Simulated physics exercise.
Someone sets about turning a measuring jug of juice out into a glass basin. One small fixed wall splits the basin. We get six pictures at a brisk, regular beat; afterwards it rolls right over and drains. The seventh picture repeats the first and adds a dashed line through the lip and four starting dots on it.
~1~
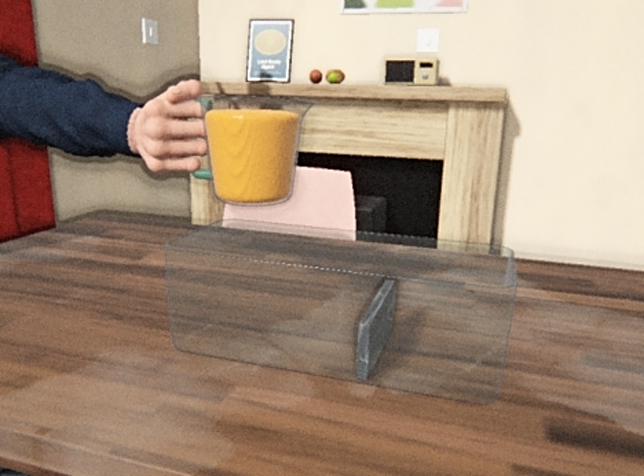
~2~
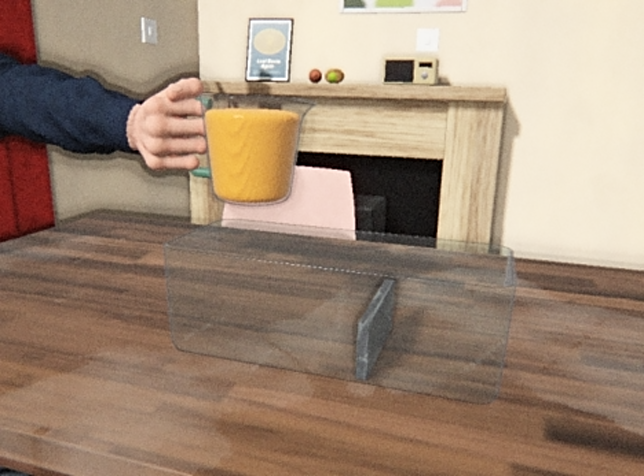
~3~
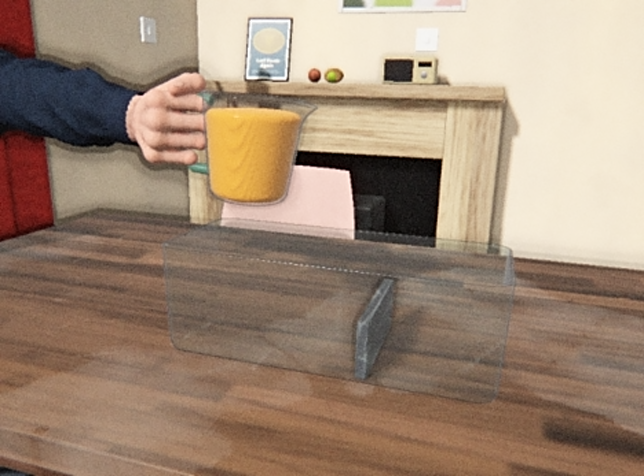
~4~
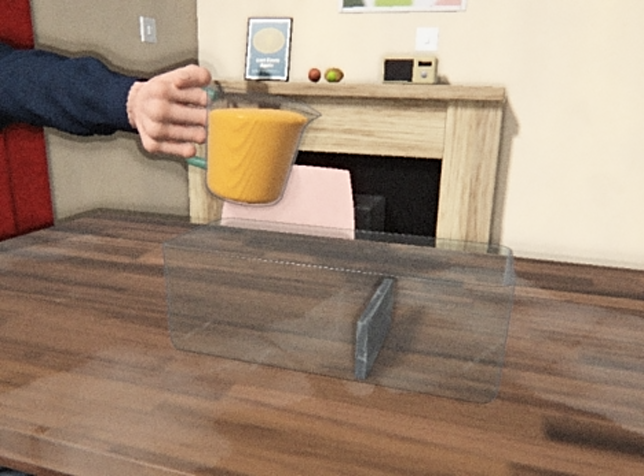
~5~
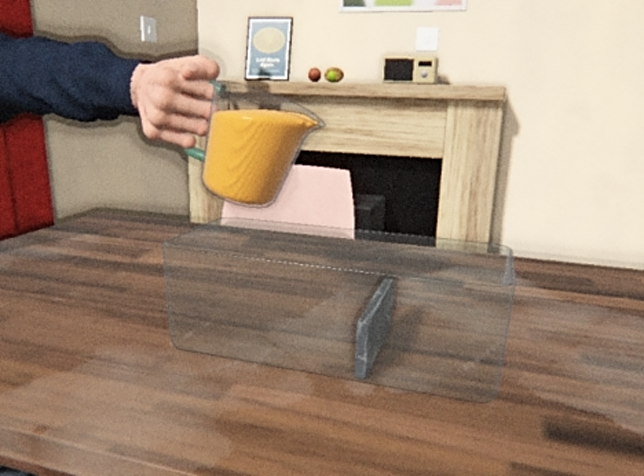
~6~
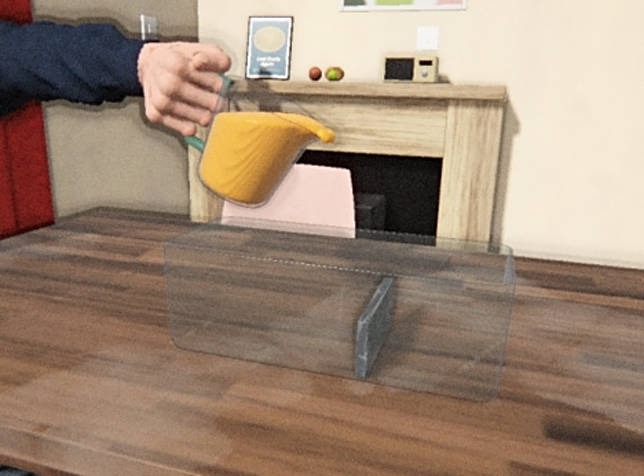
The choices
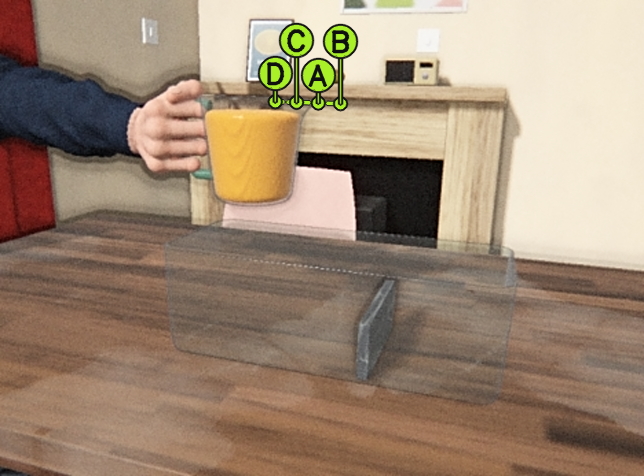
A jug of orange juice tilting rightward in a person's hand above a clear divided basin, juice reaching over its lip.
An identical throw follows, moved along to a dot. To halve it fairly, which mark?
B is best.
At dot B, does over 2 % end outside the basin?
No.
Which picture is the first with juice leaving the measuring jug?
Picture 6.
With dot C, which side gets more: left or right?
The left side.
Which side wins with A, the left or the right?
The left side.
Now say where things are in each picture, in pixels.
In the first frame, upright, lip at (314, 102); basin from (175, 346) to (499, 403); top of the wall at (379, 300); nothing has left yet.
In the second frame, upright, lip at (314, 103); nothing has left yet.
In the third frame, tipped about 5°, lip at (316, 107); nothing has left yet.
In the fourth frame, tipped about 11°, lip at (319, 115); nothing has left yet.
In the fifth frame, tipped about 18°, lip at (323, 125); nothing has left yet.
In the sixth frame, tipped about 28°, lip at (326, 138); juice is over the lip, down to (330, 140).
On the marked copy, A at (318, 103); B at (340, 103); C at (296, 102); D at (275, 101).
If A is chosen, about 82 % ends left of the wall and 17 % right of it.
If B is chosen, about 45 % ends left of the wall and 54 % right of it.
If C is chosen, about 97 % ends left of the wall and 2 % right of it.
If D is chosen, about 96 % ends left of the wall and 2 % right of it.
